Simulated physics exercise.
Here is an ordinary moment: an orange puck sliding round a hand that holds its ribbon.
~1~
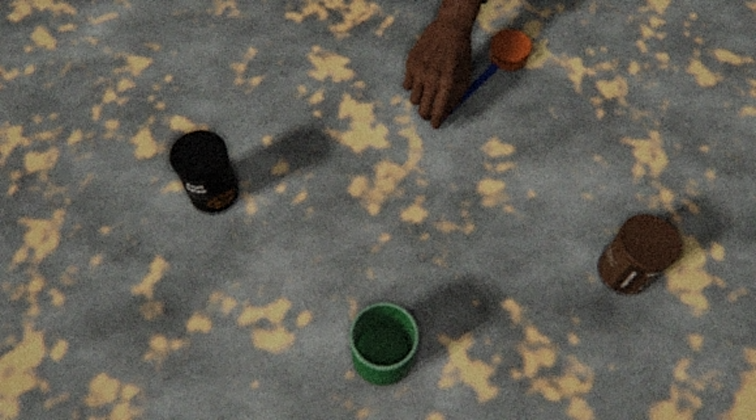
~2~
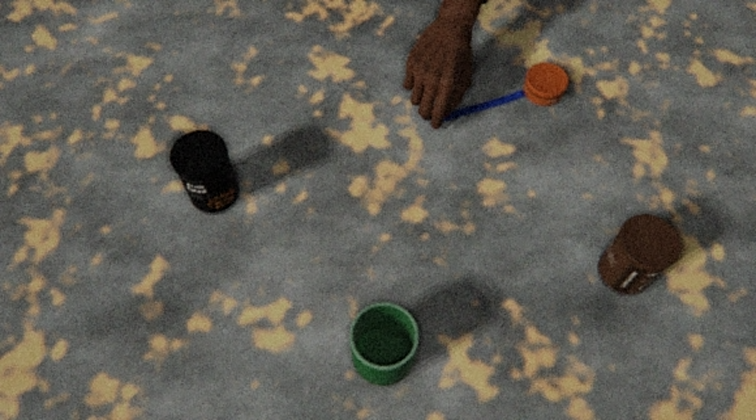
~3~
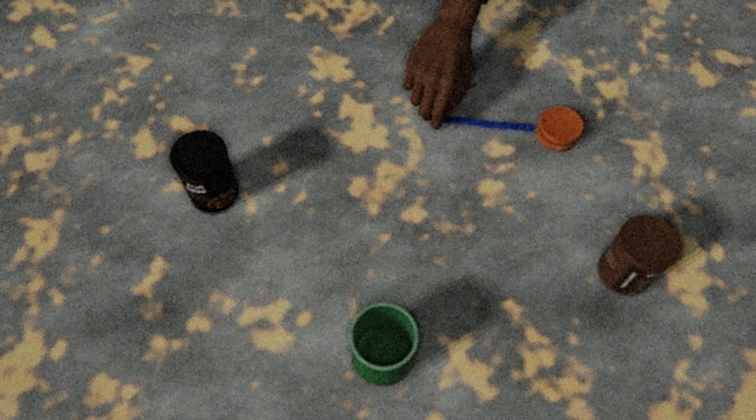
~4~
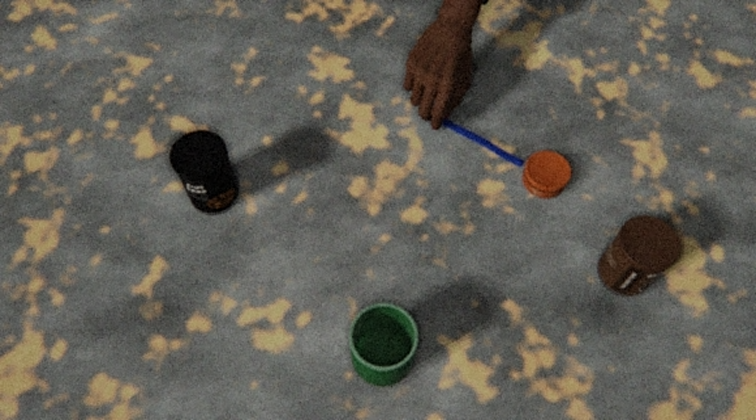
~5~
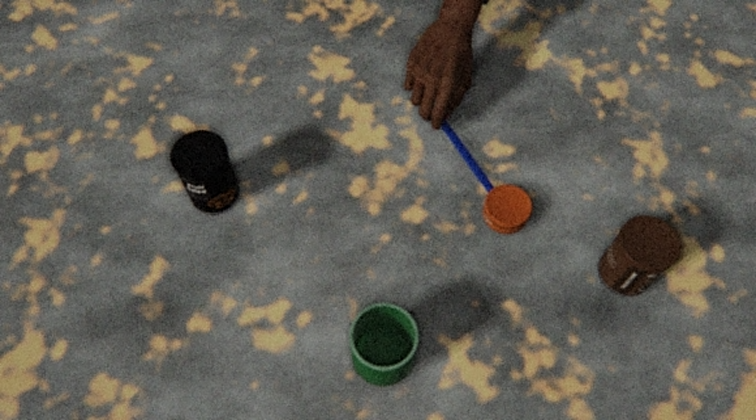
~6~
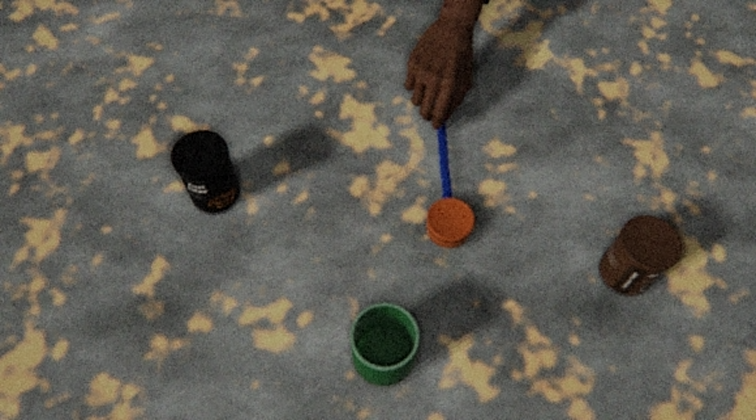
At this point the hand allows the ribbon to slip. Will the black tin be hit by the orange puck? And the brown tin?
As for the outcome, the black tin will be hit, the brown tin will not be hit.
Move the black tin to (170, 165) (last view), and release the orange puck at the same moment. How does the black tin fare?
Put there, it gets smacked, I'd say.
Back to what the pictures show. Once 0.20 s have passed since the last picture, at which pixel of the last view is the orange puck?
(255, 196).
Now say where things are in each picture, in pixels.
Orange puck (512, 44); black tin (198, 153); brown tin (650, 240); green mug (384, 335), in the first picture.
Orange puck (548, 78), in the second picture.
Orange puck (562, 124), in the third picture.
Orange puck (548, 170), in the fourth picture.
Orange puck (509, 204), in the fifth picture.
Orange puck (451, 218); black tin (199, 153); brown tin (651, 242); green mug (385, 335); going round clockwise, in the sixth picture.
Then, 0.08 s later than the last view, puck near (333, 208).
Then, 0.20 s later than the last view, puck near (255, 196); black tin pushed aside.
Finally, puck near (255, 196); black tin pushed aside. The black tin gets hit and the brown tin escapes it.
